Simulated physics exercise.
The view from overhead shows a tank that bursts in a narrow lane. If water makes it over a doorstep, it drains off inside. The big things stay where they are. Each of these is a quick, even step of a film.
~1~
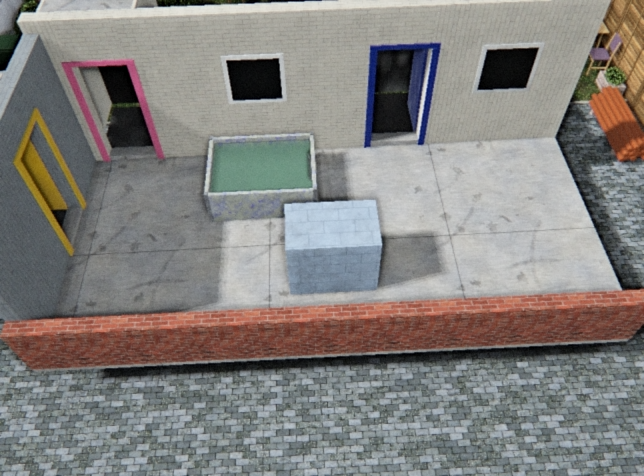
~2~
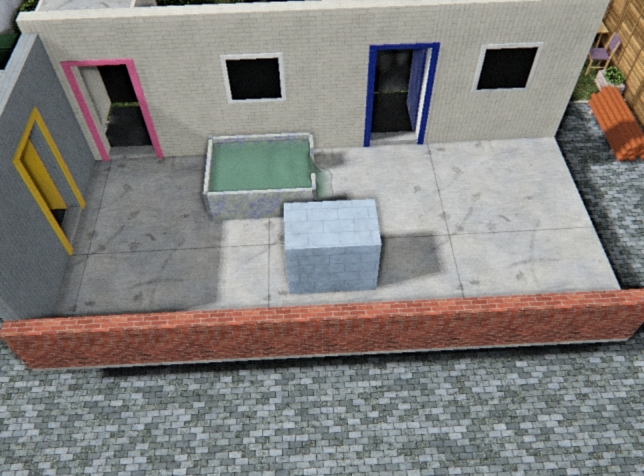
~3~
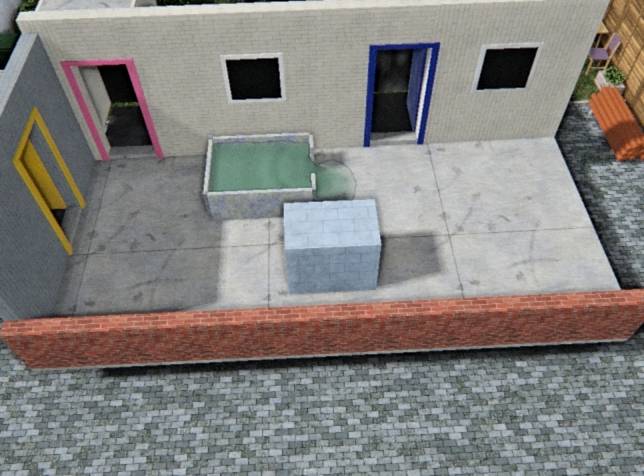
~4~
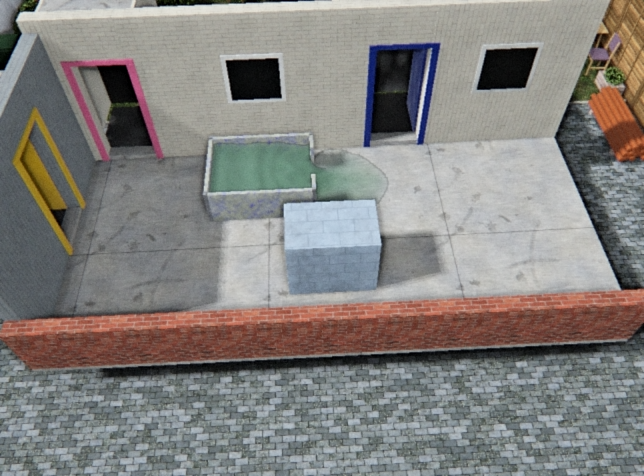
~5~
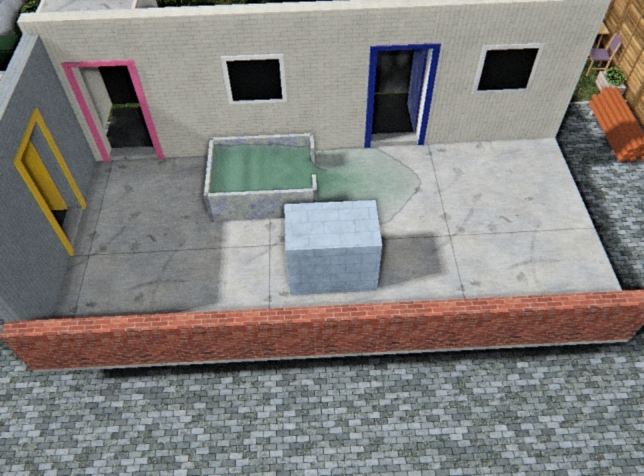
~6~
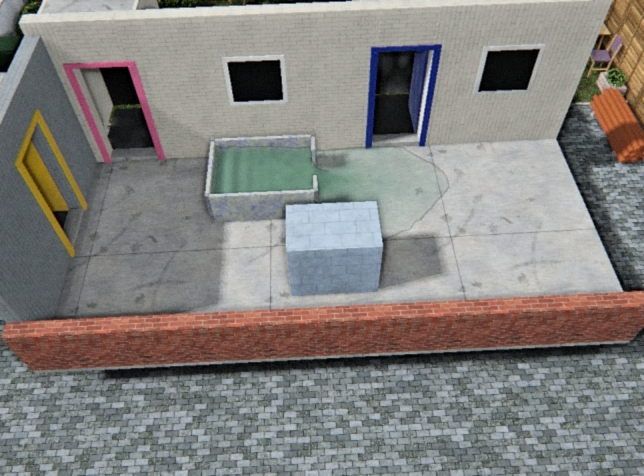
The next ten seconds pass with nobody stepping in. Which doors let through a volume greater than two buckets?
Result: The yellow door ends up at or below the line, the blue door ends up at or below the line, the pink door ends up at or below the line.
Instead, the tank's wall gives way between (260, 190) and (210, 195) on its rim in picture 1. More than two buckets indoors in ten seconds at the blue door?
Well, I'd say the blue door gets less.
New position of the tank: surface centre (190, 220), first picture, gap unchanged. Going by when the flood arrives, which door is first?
I'd pick the blue door.
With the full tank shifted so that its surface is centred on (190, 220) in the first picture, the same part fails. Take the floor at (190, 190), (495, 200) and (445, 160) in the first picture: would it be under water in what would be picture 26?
Result: Spared; inundated; inundated.
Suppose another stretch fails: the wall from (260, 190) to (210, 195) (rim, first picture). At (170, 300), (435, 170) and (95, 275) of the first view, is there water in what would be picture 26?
Point one reached; point two not reached; point three reached.
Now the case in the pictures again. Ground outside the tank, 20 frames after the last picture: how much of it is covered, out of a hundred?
Roughly 50 percent.
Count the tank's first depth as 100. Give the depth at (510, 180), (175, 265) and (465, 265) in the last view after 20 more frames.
I'd put them at close to 6 per cent, then 0 per cent, then 2 per cent.
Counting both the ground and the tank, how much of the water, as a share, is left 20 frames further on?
My figure is close to 80 percent.
A moment on, water covers 30 % of the floor; the yellow door not reached, the blue door wet at the sill, nothing in, the pink door not reached.
Next, water covers 45 % of the floor; the yellow door not reached, the blue door under two buckets in, the pink door not reached.
Then, water covers 50 % of the floor; the yellow door not reached, the blue door under two buckets in, the pink door not reached.
Later, water covers 50 % of the floor; the yellow door not reached, the blue door under two buckets in, the pink door not reached.
In the end, water covers 55 % of the floor; the yellow door not reached, the blue door under two buckets in, the pink door not reached.
